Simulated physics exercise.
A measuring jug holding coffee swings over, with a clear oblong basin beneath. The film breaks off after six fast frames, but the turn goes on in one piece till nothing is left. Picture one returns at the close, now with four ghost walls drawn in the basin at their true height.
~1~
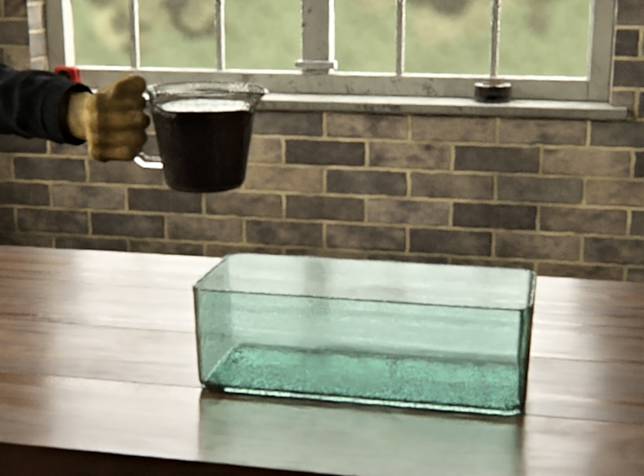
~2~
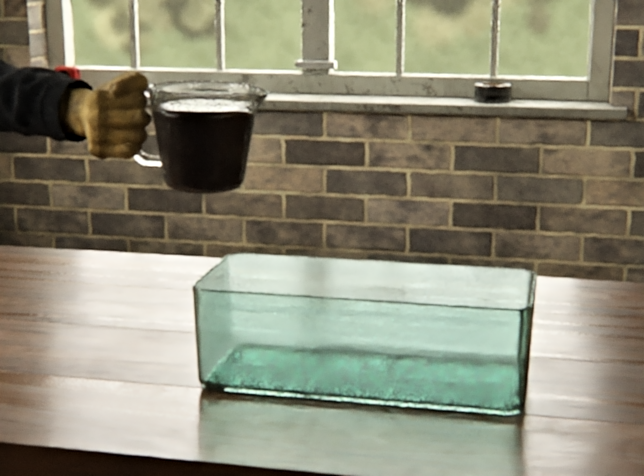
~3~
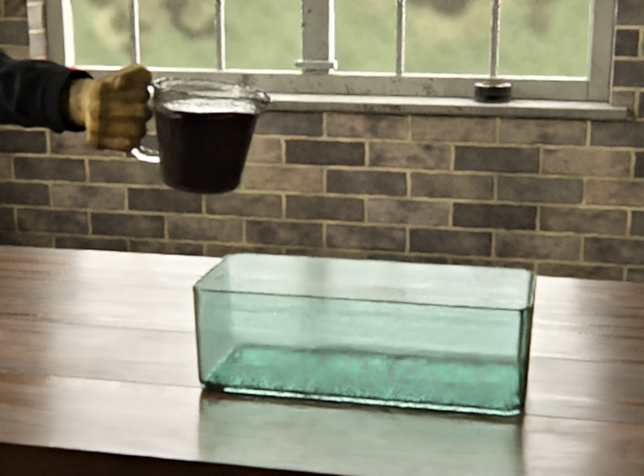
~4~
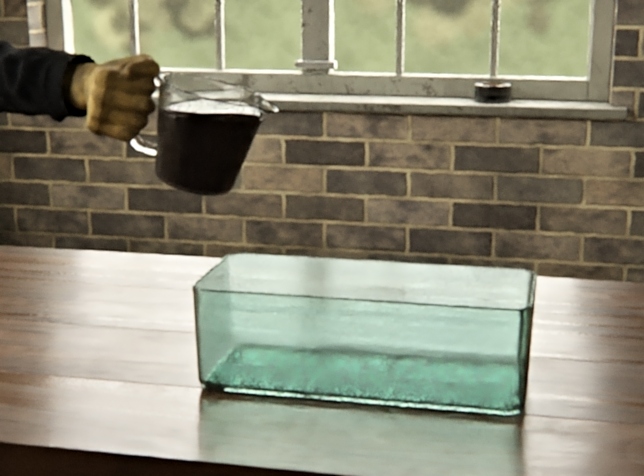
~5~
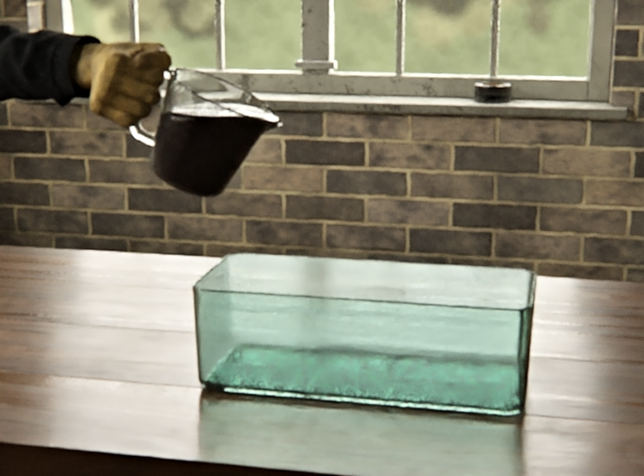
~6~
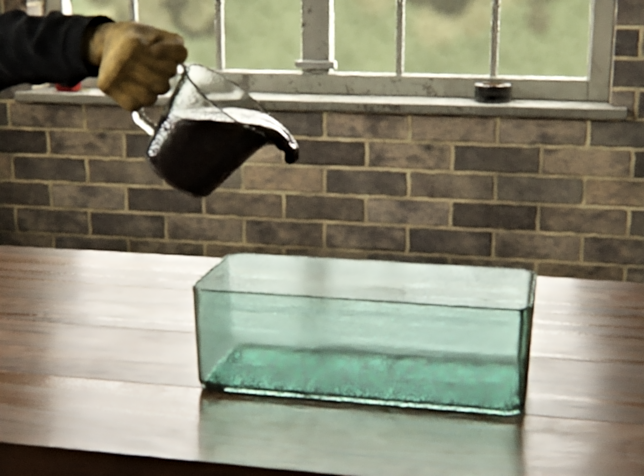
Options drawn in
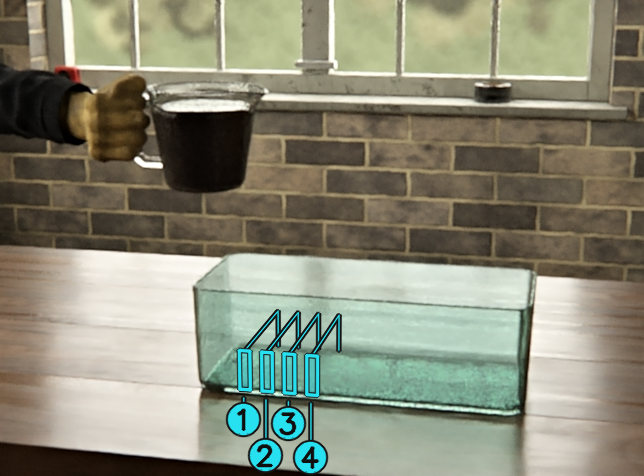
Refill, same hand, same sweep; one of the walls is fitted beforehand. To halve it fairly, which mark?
Slot 4.
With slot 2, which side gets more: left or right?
More ends on the right.
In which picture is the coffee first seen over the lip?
In picture 6.
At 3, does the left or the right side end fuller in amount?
More ends on the right.
In cyan, 1 at (243, 397); 2 at (265, 399); 3 at (288, 401); 4 at (310, 403).
For slot 1, about 4 % ends left of the wall and 95 % right of it.
For slot 2, about 10 % ends left of the wall and 89 % right of it.
For slot 3, about 23 % ends left of the wall and 76 % right of it.
For slot 4, about 51 % ends left of the wall and 48 % right of it.
